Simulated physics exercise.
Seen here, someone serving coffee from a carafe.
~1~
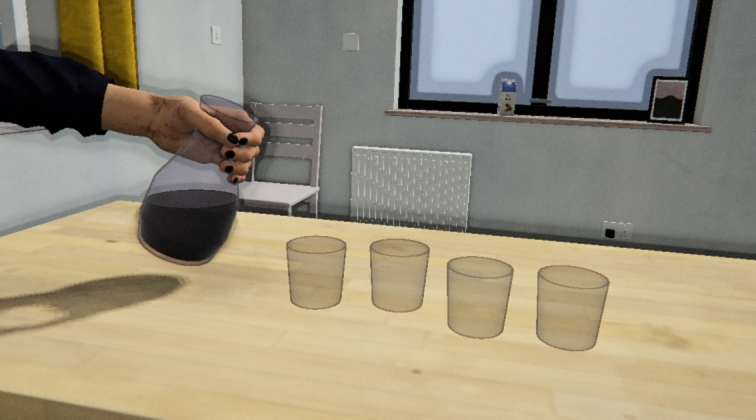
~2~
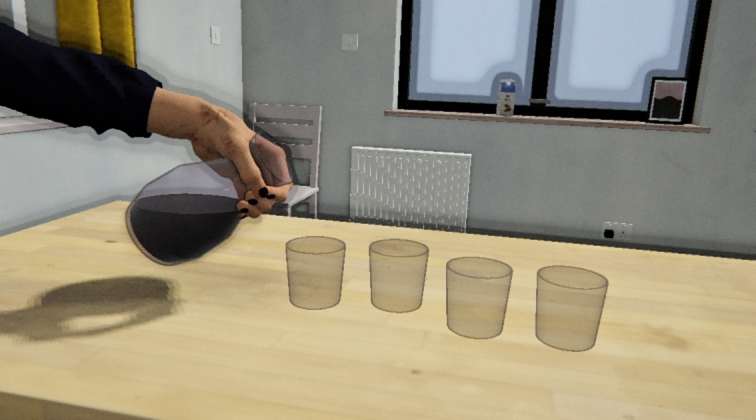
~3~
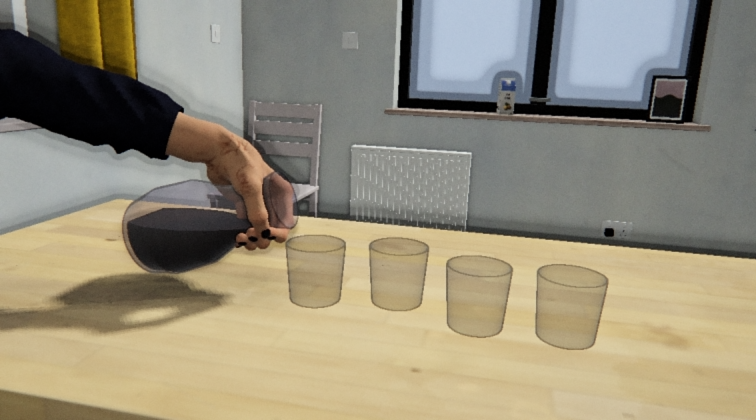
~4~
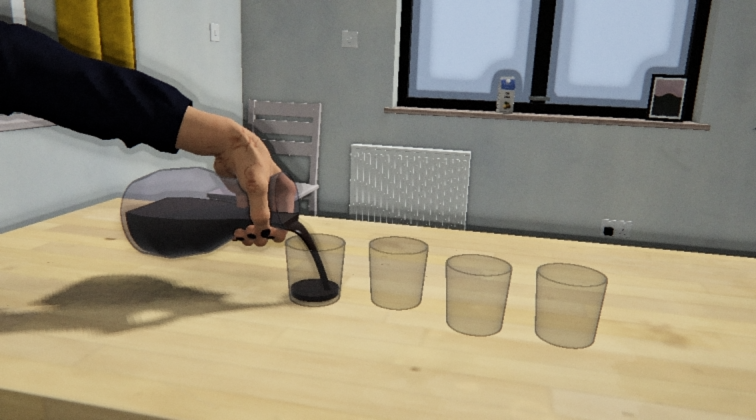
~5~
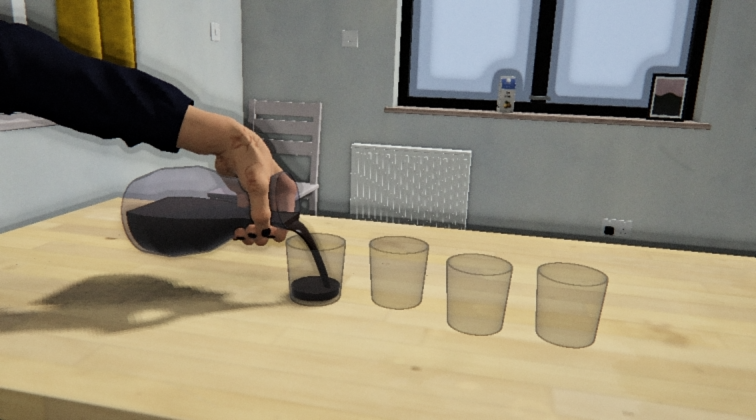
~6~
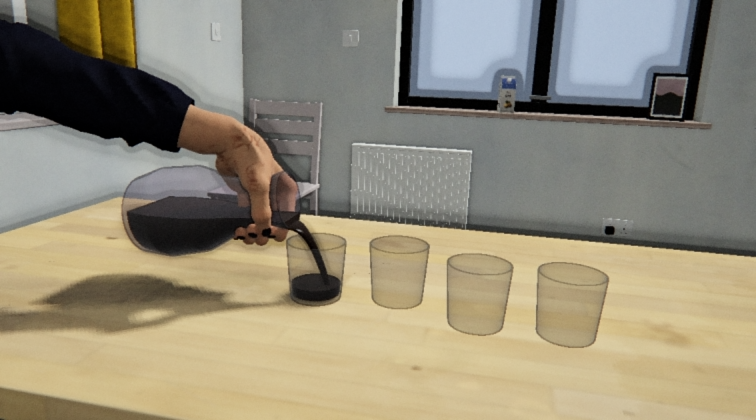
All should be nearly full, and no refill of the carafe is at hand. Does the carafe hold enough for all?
It falls short.
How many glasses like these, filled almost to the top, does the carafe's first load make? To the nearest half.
It makes near 3.0.
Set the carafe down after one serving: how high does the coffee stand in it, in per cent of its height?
I make it 20 per cent.
Next, the first is about half full.
After that, the first is done and the carafe has about two thirds of its load.
Finally, the carafe is empty with two filled and the next at nearly all of a serving.
